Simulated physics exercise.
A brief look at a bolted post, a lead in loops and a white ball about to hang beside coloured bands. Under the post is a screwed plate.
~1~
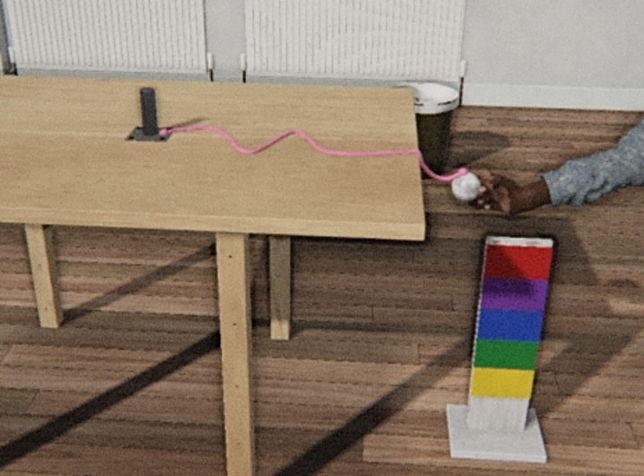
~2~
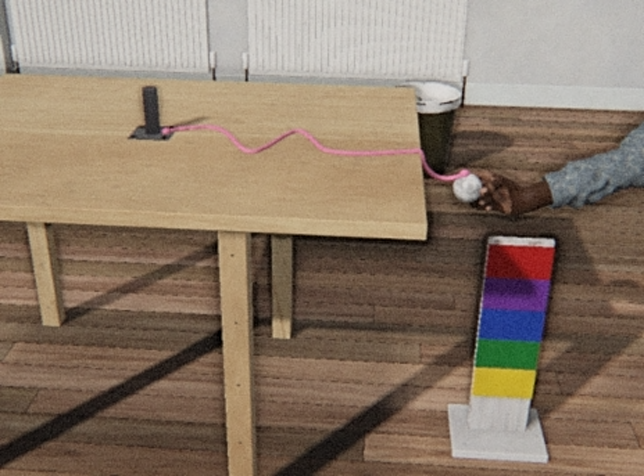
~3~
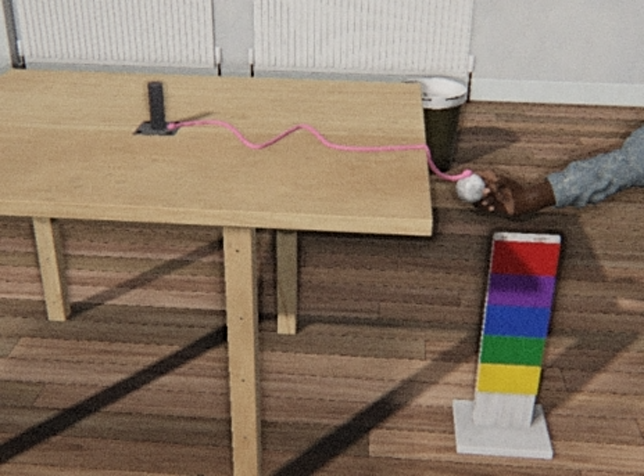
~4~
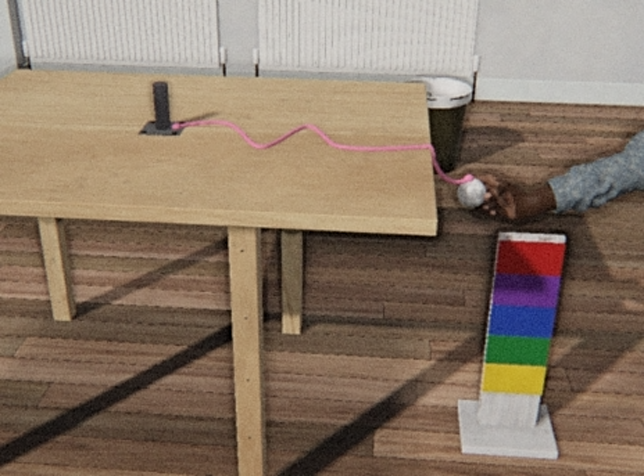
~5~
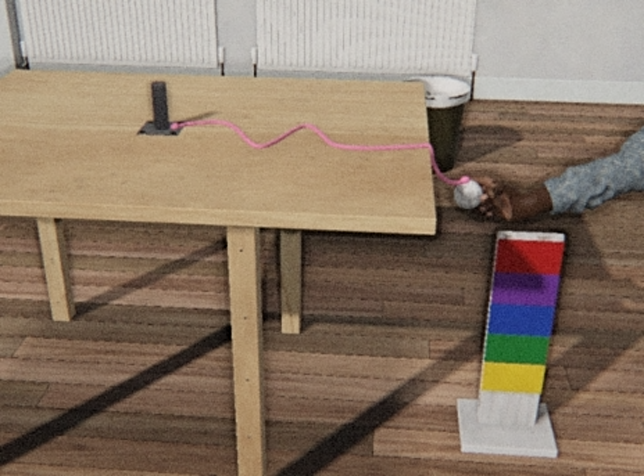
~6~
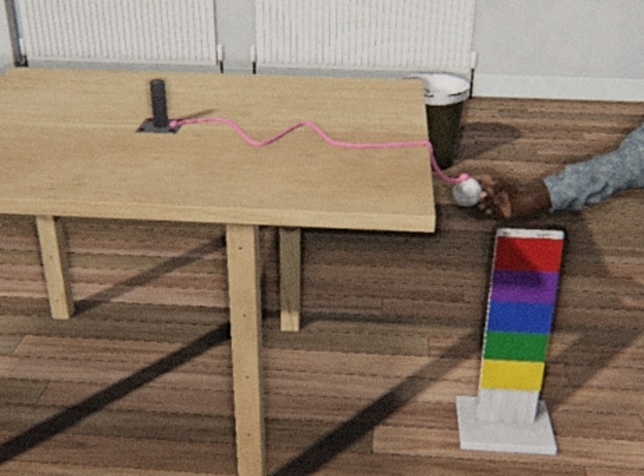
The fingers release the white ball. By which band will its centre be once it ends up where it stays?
By the blue band.
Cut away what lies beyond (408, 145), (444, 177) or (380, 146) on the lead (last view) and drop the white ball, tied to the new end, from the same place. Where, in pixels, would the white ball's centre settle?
Well, that gives around (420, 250) the first time, (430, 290) the next and (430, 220) the last.
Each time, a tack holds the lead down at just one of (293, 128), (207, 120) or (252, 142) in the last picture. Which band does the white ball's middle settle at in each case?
Red, then blue, then purple.
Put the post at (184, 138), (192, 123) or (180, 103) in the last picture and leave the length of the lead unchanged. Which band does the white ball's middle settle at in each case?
Green; green; blue.
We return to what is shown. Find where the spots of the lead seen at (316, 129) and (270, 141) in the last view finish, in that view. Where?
The first lands at (403, 141), while the second lands at (319, 135).
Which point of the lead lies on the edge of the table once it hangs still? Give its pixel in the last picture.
The spot located at (326, 138) in the last picture.
Soon after, ball near (436, 302); level with blue.
Then, ball near (406, 313); level with blue.
Further on, ball near (418, 313); level with blue.
At rest, ball near (423, 313); level with blue. Its middle rests at the blue band.
